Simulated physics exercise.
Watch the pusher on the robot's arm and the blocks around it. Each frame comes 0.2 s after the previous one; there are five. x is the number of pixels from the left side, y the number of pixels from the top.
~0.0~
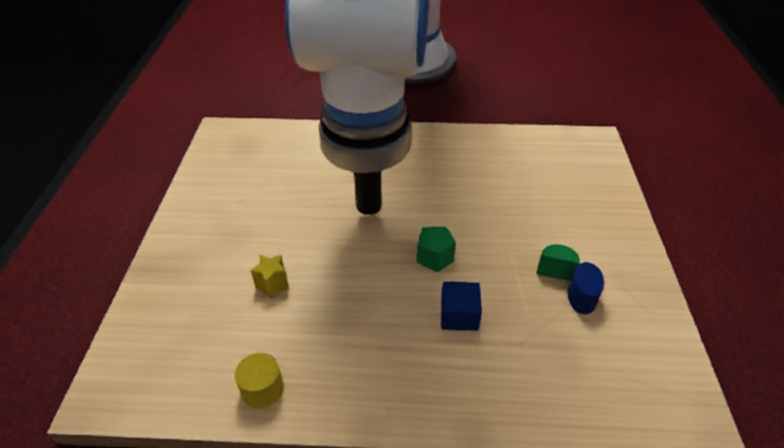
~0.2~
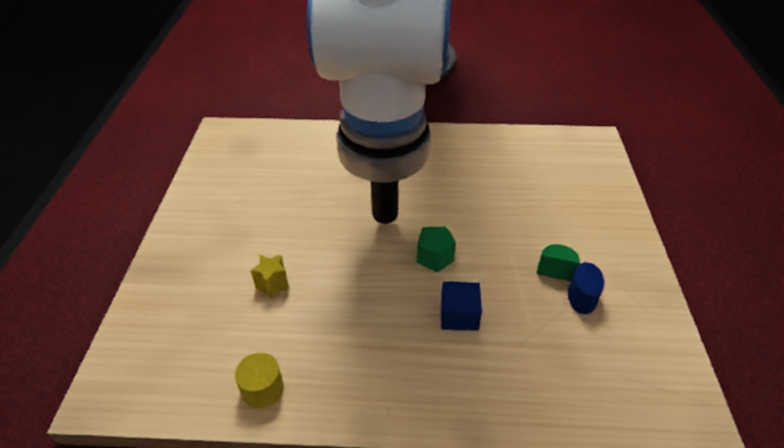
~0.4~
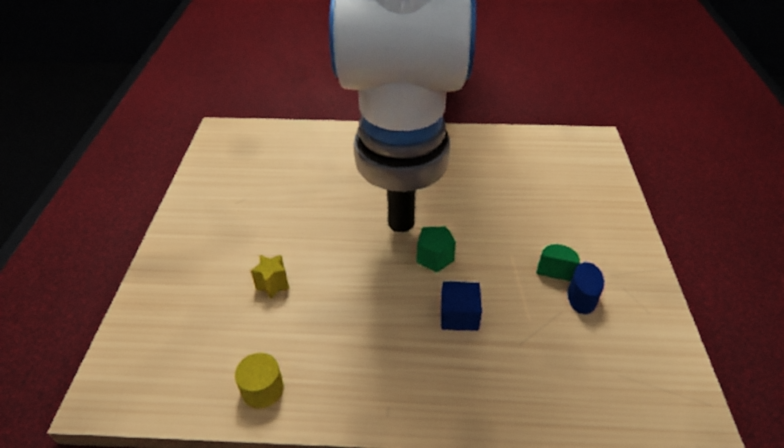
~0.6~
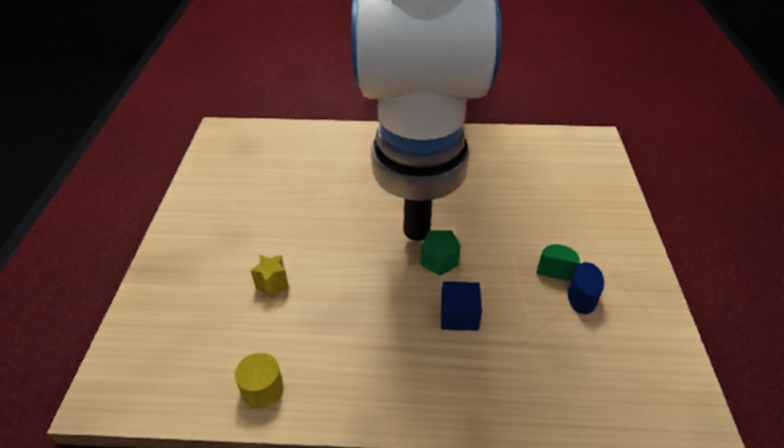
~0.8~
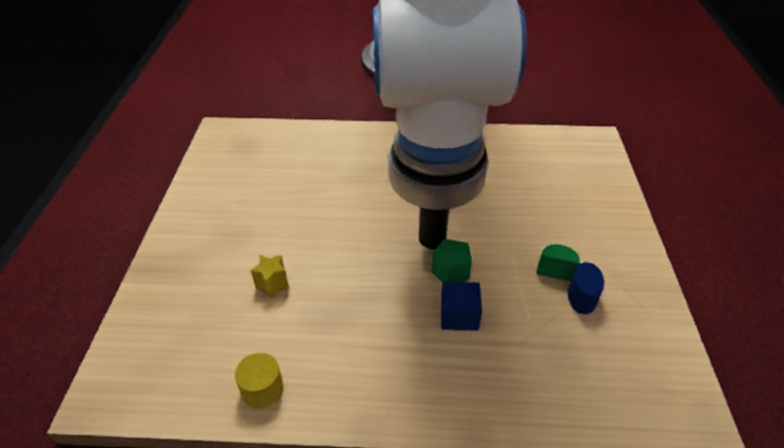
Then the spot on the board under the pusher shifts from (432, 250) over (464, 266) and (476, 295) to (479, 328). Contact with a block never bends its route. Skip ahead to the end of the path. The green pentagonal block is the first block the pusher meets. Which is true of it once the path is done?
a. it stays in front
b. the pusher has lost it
That would be a.
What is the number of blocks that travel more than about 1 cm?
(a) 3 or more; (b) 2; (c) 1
That would be b.
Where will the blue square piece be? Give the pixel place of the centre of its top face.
The middle of its upper face will lie at (444, 357).
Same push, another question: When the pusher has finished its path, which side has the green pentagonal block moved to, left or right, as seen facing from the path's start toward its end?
The green pentagonal block goes right.
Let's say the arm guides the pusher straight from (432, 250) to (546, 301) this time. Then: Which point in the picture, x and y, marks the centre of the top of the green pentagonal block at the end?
Its top centre is at about (496, 286).
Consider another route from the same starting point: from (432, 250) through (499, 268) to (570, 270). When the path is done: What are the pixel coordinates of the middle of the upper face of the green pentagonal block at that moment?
Located at (482, 271).
The first path, step by step. One third of the way, pusher (465, 255); green pentagonal block (474, 271), turned 45° clockwise; blue square piece (463, 300), turned 15° clockwise.
Two thirds of the way, pusher (477, 284); green pentagonal block (481, 304), turned 65° clockwise; blue square piece (458, 327), turned 40° clockwise.
At the end, pusher (481, 318); green pentagonal block (479, 340), turned 80° clockwise; blue square piece (444, 357), turned 55° clockwise; green half-round block still.
